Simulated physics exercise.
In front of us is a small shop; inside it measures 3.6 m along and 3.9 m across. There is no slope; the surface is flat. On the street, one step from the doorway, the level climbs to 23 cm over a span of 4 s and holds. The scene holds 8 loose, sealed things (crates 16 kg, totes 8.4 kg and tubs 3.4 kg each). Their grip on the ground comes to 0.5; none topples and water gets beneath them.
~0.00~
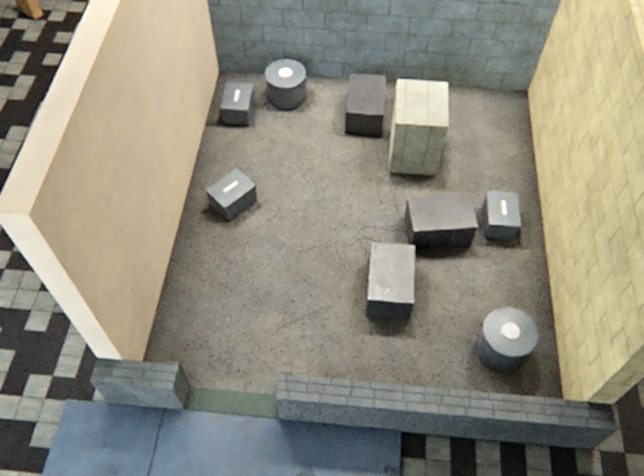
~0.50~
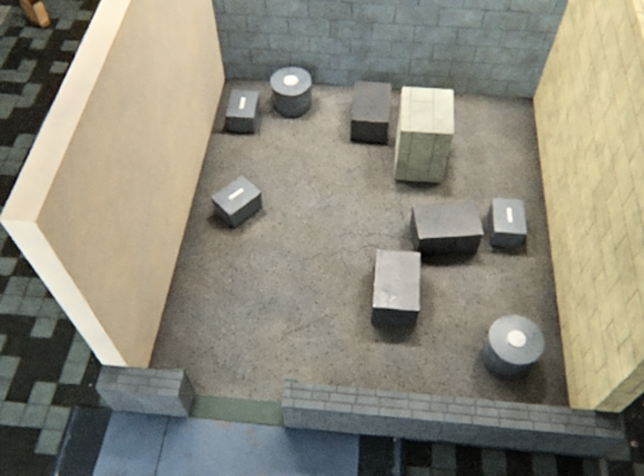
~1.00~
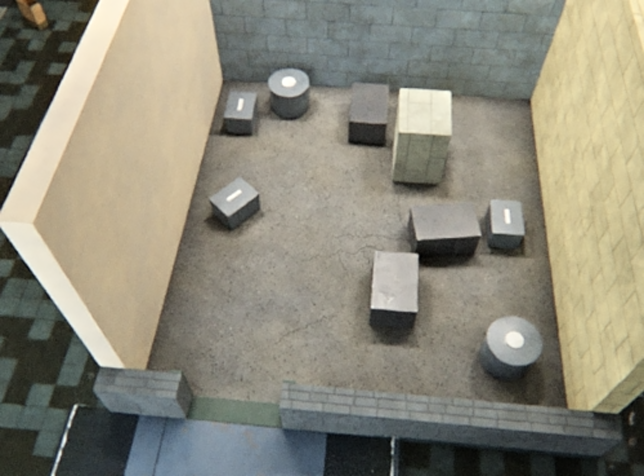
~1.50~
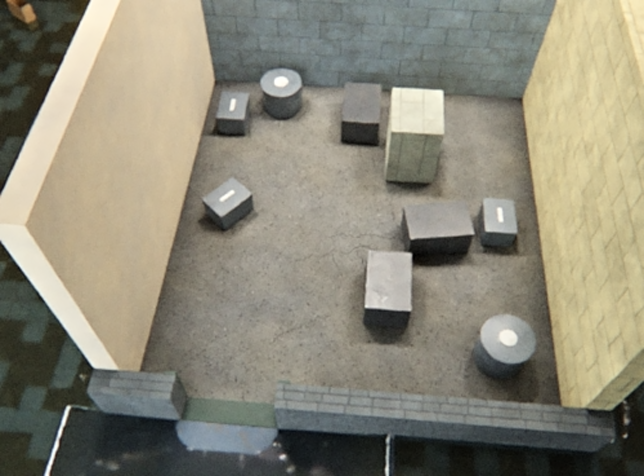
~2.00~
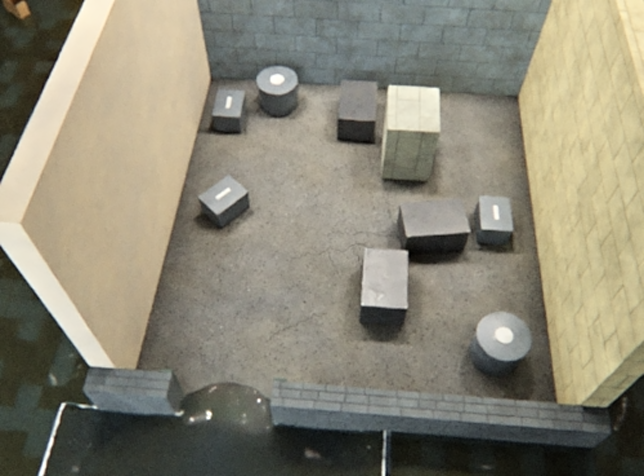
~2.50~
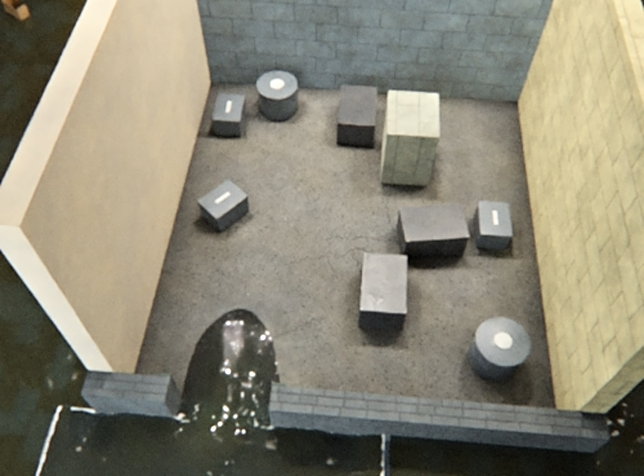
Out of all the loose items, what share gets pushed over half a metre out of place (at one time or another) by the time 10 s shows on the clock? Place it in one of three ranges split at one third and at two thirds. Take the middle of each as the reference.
The moved part is mid-sized, a third to two thirds.
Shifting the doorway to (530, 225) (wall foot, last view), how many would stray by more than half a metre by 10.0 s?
Then it comes to 4 of them.
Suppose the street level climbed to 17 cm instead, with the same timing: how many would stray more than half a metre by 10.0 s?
The answer would then be 2.
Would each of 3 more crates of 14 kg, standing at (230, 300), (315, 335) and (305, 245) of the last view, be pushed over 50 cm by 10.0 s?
First one crosses the line, second one stays inside the line, third one crosses the line.
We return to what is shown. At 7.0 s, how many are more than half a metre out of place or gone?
I count 1 of them.
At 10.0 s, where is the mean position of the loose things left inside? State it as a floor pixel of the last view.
Near (411, 194).
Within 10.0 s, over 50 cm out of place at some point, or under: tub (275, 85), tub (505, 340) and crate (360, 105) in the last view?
Taking them in turn, the first is beyond the limit, the second within the limit and the third beyond the limit.
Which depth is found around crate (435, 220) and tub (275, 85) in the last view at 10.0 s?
I'd estimate 5 cm for the first and 12 cm for the second.
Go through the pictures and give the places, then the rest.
The first frame shows a crate at (366, 94) rests on the ground; a crate at (442, 212) rests on the ground; water covers 0.0 m2; 0 of 8 have shifted.
The second frame shows a crate at (372, 101) rests on the ground; a crate at (448, 219), on the bottom; 0.0 m2 under water; 0 of 8 have shifted.
The third frame shows a crate at (369, 103) rests on the ground; a crate at (445, 220) rests on the ground; water covers 0.0 m2; 0 of 8 have shifted.
The fourth frame shows a crate at (362, 102) rests on the ground; a crate at (439, 219), on the bottom; water covers 0.0 m2; 0 of 8 have shifted.
The fifth frame shows a crate at (358, 100), on the bottom; a crate at (435, 217) rests on the ground; water covers 0.0 m2; 0 of 8 have shifted.
The sixth frame shows a crate at (358, 105) rests on the ground; a crate at (434, 222) rests on the ground; 0.5 m2 under water; 0 of 8 have shifted.
After 3.5 s 0 of 8 are over 50 cm from their spots; 0 afloat.
After 4.5 s 0 of 8 are over 50 cm from their spots; 0 afloat.
After 7.0 s 1 of 8 are over 50 cm from their spots; 3 afloat.
After 10.0 s 3 of 8 are over 50 cm from their spots, and 3 have been at some point; 5 afloat.
